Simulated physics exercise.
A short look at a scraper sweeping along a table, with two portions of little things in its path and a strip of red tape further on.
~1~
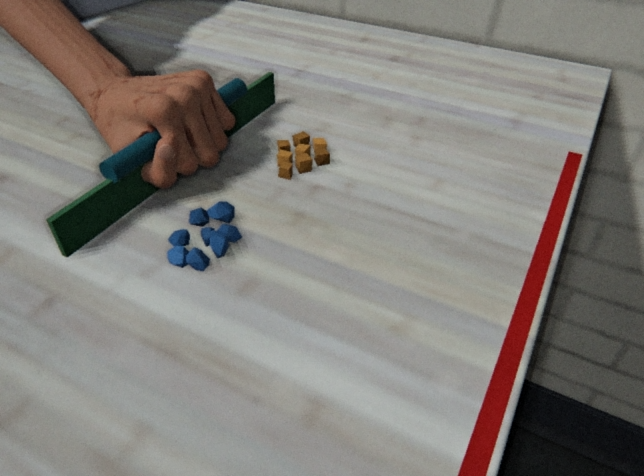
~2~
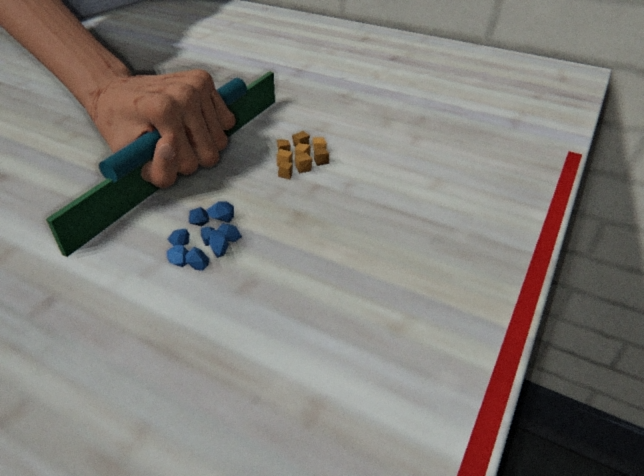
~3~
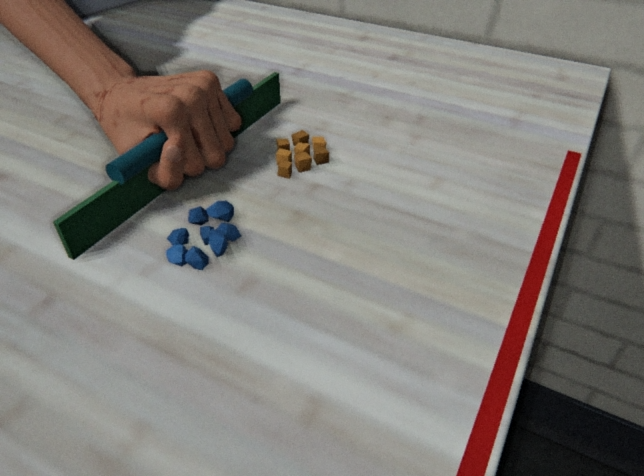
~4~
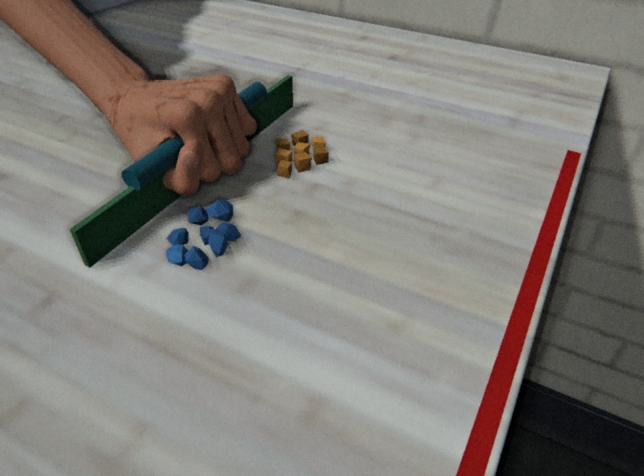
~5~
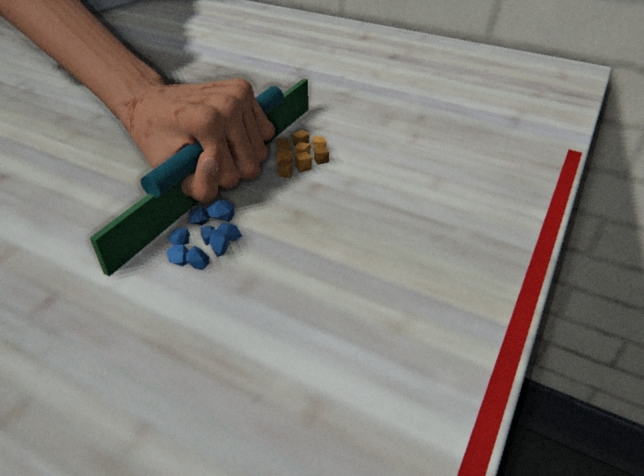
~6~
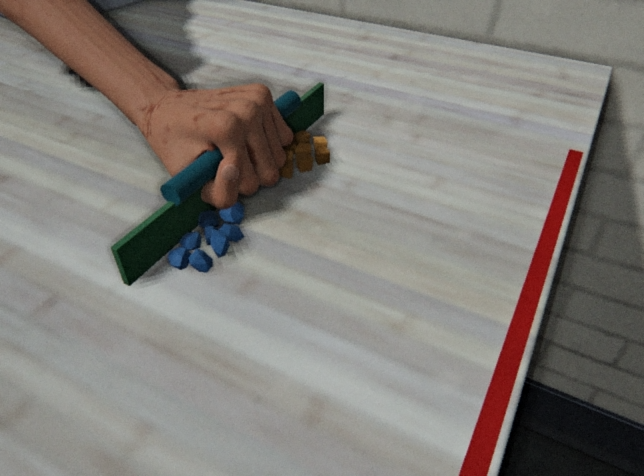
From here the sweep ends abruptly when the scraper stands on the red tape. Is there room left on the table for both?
Nearer portion: It partly drops off. Farther portion: It partly drops off.
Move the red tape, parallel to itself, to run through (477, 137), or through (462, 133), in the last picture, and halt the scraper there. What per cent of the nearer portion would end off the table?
About 0 and 0 per cent.
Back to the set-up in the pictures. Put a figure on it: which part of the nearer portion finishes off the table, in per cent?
Roughly 100 in a hundred.
Then, 0.83 s on from there, scraper still moving, near (387, 192); nearer portion all on the table, its front near (367, 319); farther portion all on the table, its front near (450, 189).
Then, 1.67 s on from there, scraper stopped at the red tape; nearer portion the bulk over the edge; farther portion the whole lot over the edge.
Then, 1.95 s on from there, scraper stopped at the red tape; nearer portion the whole lot over the edge; farther portion the whole lot over the edge.
In the end, scraper stopped at the red tape; nearer portion the whole lot over the edge; farther portion the whole lot over the edge.
